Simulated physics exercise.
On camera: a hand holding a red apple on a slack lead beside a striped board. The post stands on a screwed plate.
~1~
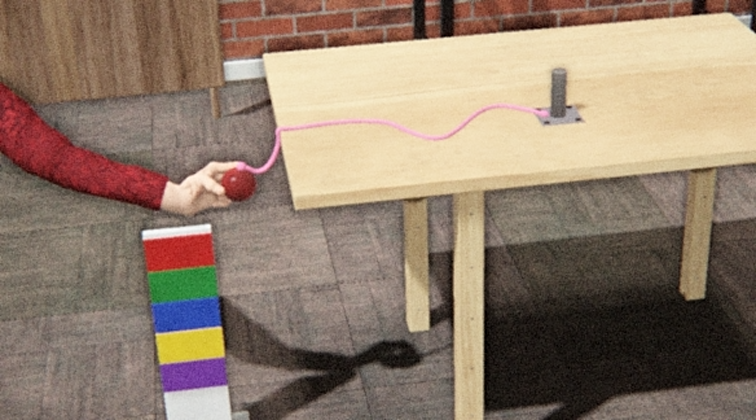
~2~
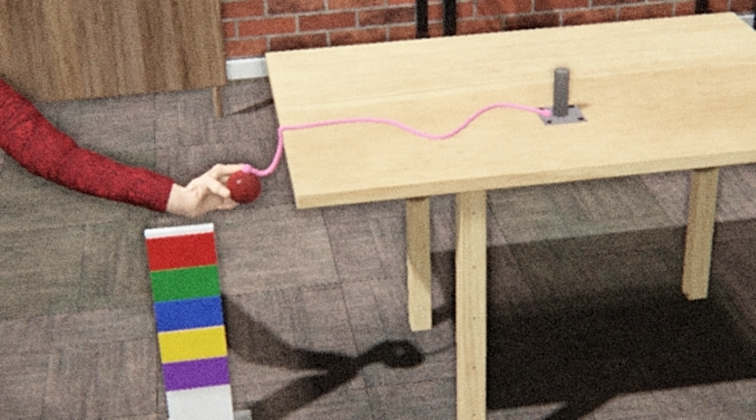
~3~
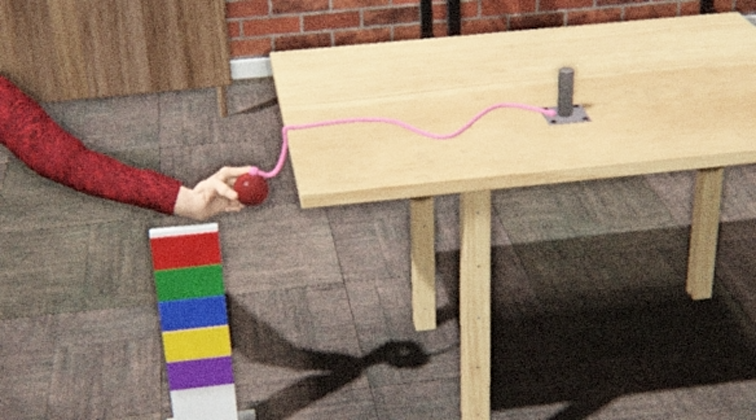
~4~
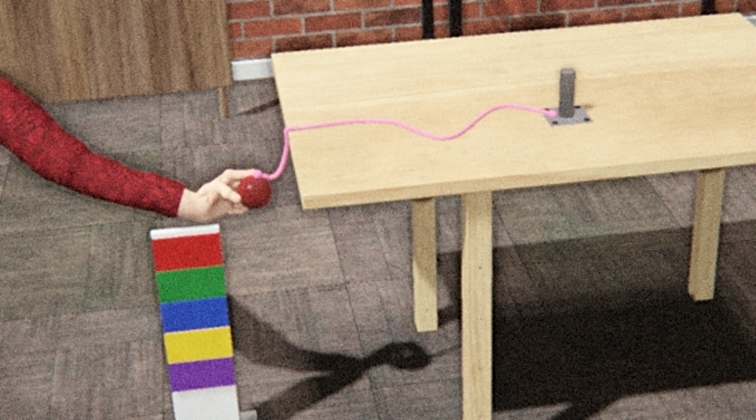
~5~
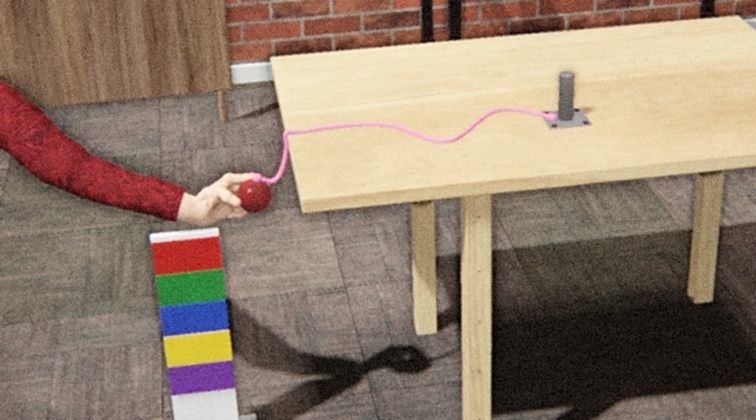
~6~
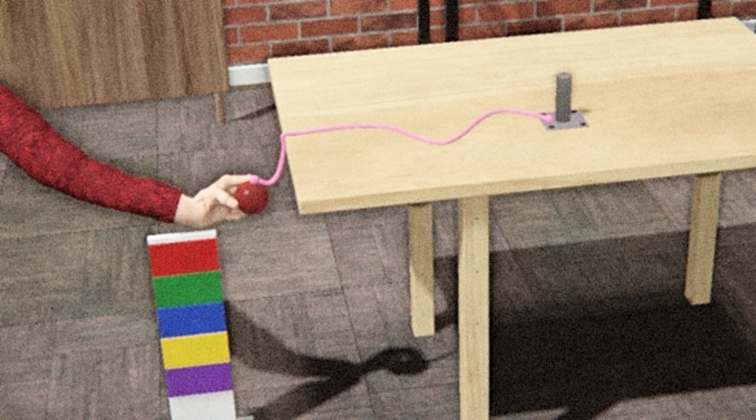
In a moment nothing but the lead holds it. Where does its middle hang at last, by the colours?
The lead holds its middle at green.
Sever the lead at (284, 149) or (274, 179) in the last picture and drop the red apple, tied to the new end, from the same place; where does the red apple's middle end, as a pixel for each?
Near (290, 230) and (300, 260).
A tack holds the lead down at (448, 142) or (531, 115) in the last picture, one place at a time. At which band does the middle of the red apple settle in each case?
In that order: Red; green.
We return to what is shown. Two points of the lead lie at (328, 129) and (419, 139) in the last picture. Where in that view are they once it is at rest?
They go to (287, 165) and to (371, 135).
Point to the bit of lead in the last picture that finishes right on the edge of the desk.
At (346, 127), roughly.
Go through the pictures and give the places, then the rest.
In the first picture, red apple (239, 184); red (180, 254); green (183, 285); blue (187, 316); yellow (191, 347); purple (194, 376).
In the second picture, red apple (244, 187); lead through (519, 107) (468, 122) (417, 133) (362, 121) (290, 129).
In the third picture, red apple (251, 189).
In the fourth picture, red apple (255, 192); lead through (525, 108) (474, 123) (423, 134) (368, 121) (296, 130).
In the fifth picture, red apple (254, 196).
In the sixth picture, red apple (252, 198); lead through (521, 113) (471, 127) (419, 139) (365, 126) (292, 135).
Soon after, apple near (315, 282); level with green.
Then, apple near (280, 282); level with green.
At rest, apple near (293, 283); level with green. At green.
